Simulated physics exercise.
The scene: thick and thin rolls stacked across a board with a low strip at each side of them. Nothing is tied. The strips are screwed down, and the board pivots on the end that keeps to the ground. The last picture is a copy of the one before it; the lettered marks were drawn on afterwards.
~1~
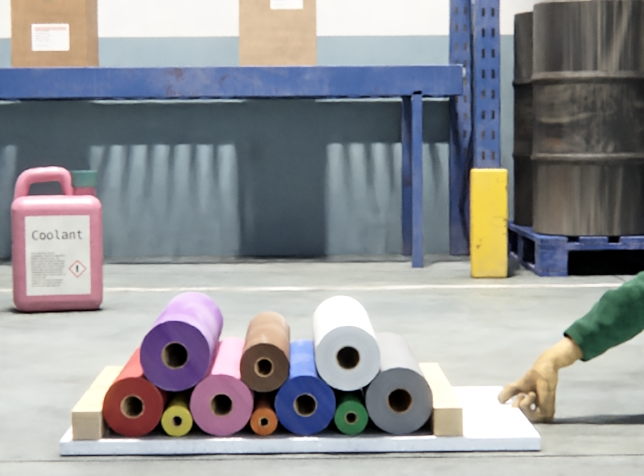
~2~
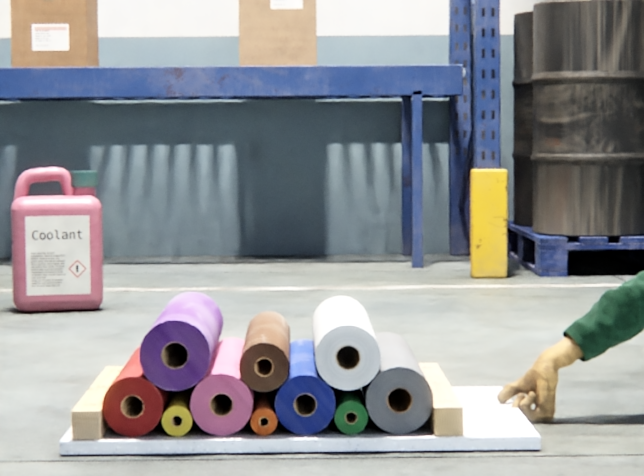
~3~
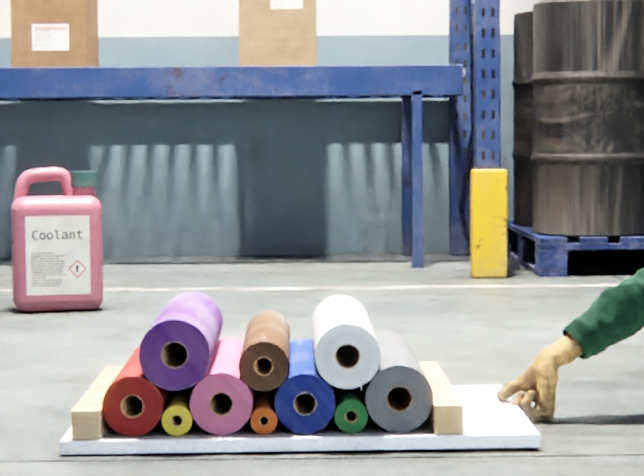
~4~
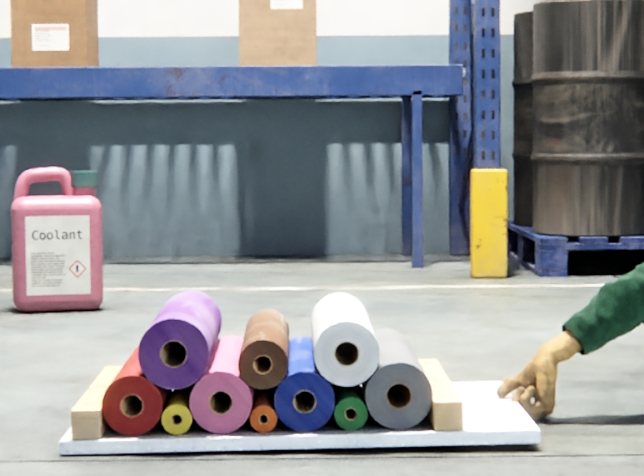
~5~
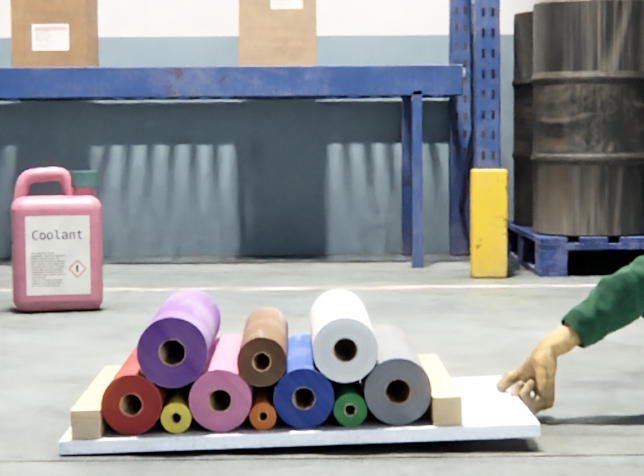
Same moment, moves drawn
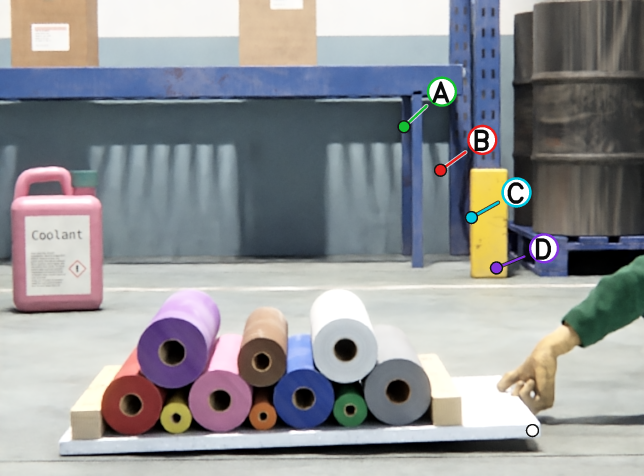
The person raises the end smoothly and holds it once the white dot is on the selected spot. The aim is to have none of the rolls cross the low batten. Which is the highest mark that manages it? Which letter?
The last mark within the limit is B.
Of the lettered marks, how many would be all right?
Three of them.
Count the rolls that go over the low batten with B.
With B, none.
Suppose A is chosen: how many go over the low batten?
It comes to one.
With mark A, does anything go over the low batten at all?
Yes, at A.
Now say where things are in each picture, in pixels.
Blue roll (305, 405); green roll (351, 417); grey roll (400, 400), in the first picture.
Grey roll (400, 400); white roll (348, 357), in the second picture.
Board (300, 403); green roll (351, 416); grey roll (399, 399); pink roll (221, 404), in the third picture.
Board (299, 402); red roll (132, 405); yellow roll (177, 419), in the fourth picture.
Board (299, 398); red roll (131, 404); yellow roll (176, 418), in the fifth picture.
On the copy, A at (404, 127); B at (441, 170); C at (471, 218); D at (496, 268); the white dot at (532, 431).
On B. First, board at 20°.
Then, board at 36°.
Finally, board at 36°, none over the low batten.
By contrast, A one over the low batten (purple); C none over the low batten; D none over the low batten.
